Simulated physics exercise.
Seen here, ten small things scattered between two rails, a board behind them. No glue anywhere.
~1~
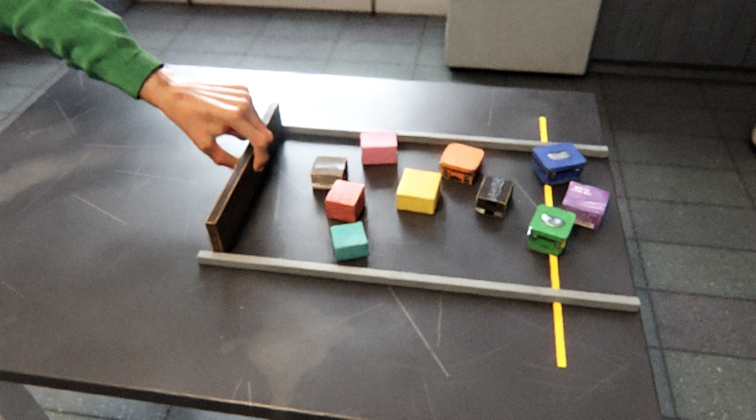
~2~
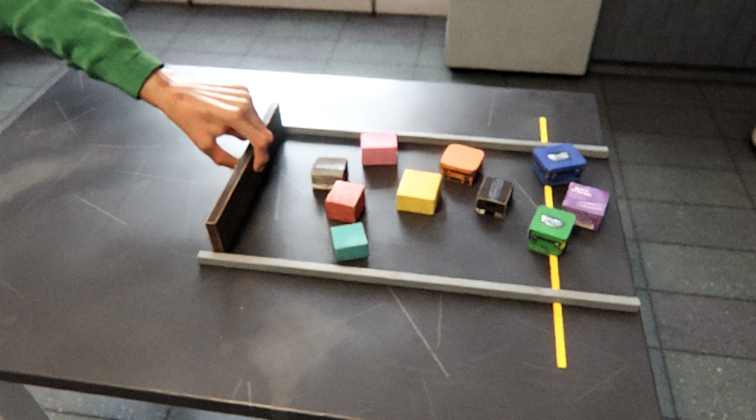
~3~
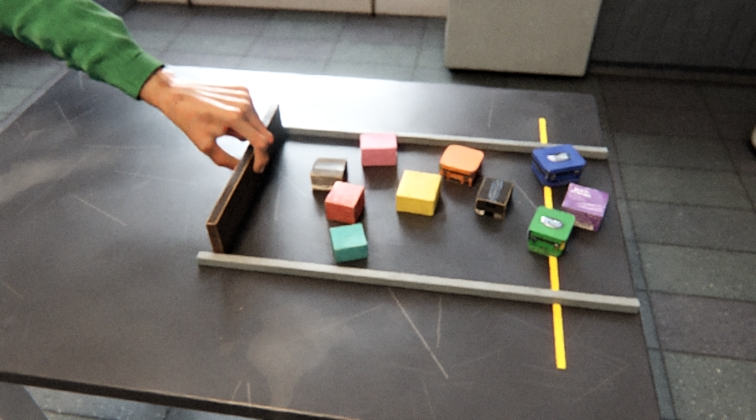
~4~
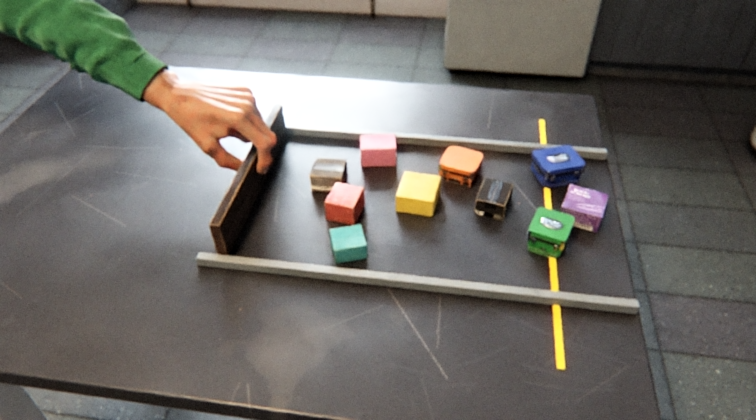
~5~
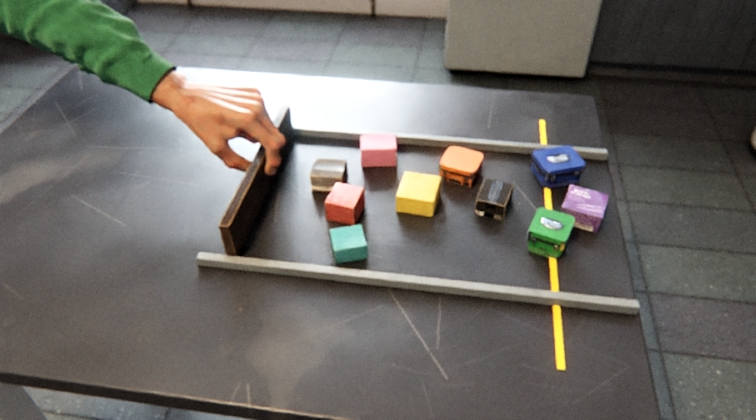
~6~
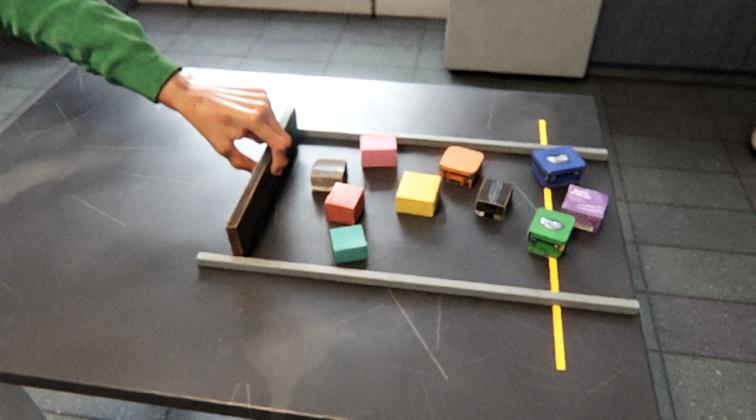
A hand slides a dark board slightly right between two rails toward ten still objects.
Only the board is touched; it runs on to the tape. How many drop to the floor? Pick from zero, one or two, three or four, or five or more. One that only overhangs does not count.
The number that fall off is three or four.
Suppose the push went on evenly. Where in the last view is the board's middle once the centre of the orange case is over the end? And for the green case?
Its middle is around (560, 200) and around (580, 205).
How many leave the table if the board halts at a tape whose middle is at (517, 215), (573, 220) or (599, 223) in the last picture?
The counts: 1, 5 and 6.
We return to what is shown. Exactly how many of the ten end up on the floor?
It comes to 3.
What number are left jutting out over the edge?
It comes to 2.
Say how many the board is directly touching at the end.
It touches 4.
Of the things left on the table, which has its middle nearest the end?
It is the orange case.
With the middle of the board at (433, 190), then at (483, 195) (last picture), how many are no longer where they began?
By then 7, and 10.
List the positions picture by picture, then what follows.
In the first frame, purple box (584, 206); blue case (557, 164); green case (551, 230); board (250, 171); tape (550, 215).
In the second frame, blue case (557, 165); board (250, 172).
In the third frame, green case (550, 232); red block (346, 203).
In the fourth frame, purple box (584, 208); turquoise block (348, 244).
In the fifth frame, blue case (556, 167); grey box (329, 175).
In the sixth frame, purple box (584, 209); blue case (557, 168); green case (550, 234); board (267, 175); tape (550, 218).
A little later, none off yet; purple box at rest near (584, 209); blue case at rest near (557, 168); green case at rest near (550, 234).
Next, none off yet; purple box tilted a little near (636, 216); blue case shifted about its own width near (606, 176); green case shifted about its own width near (574, 241).
When it is over, the number that fall off is three or four; down, black box, blue case and purple box.
